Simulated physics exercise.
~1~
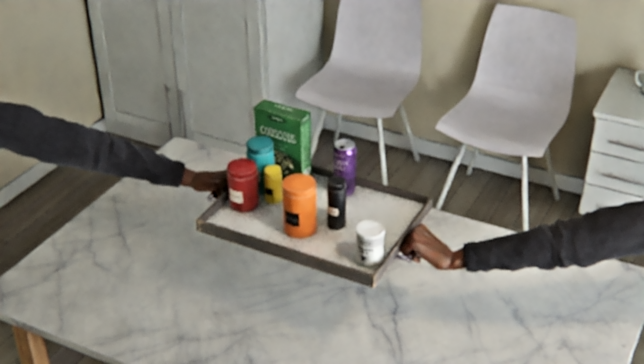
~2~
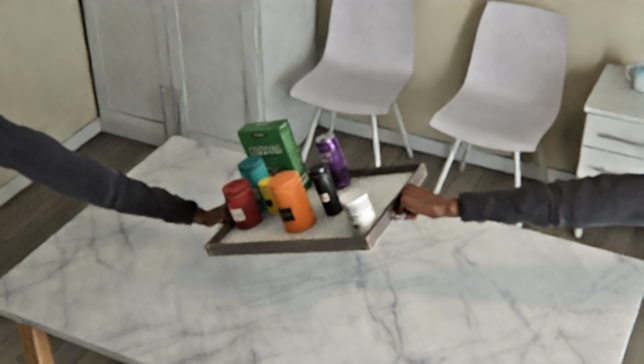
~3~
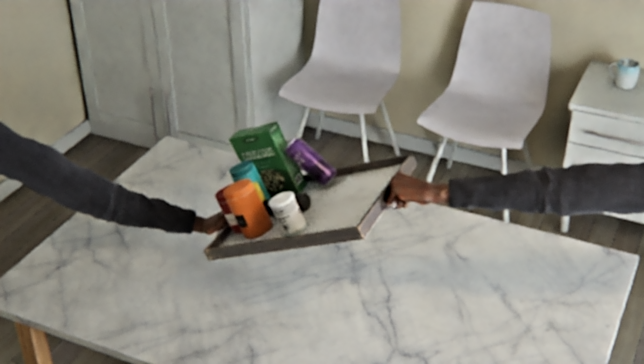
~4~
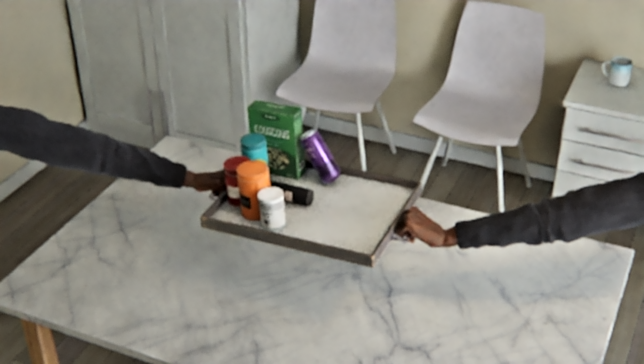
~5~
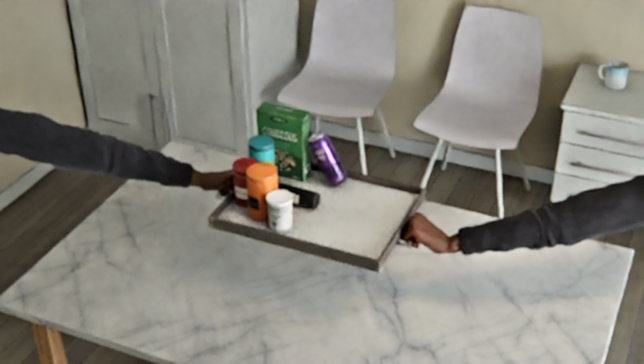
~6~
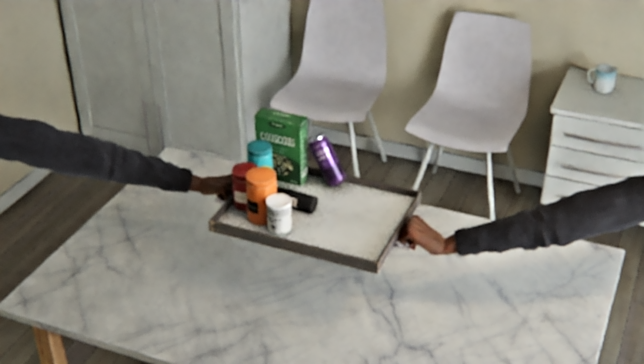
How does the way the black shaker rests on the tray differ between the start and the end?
At the start the black shaker stands upright, but at the end it is lying on its side on the tray.
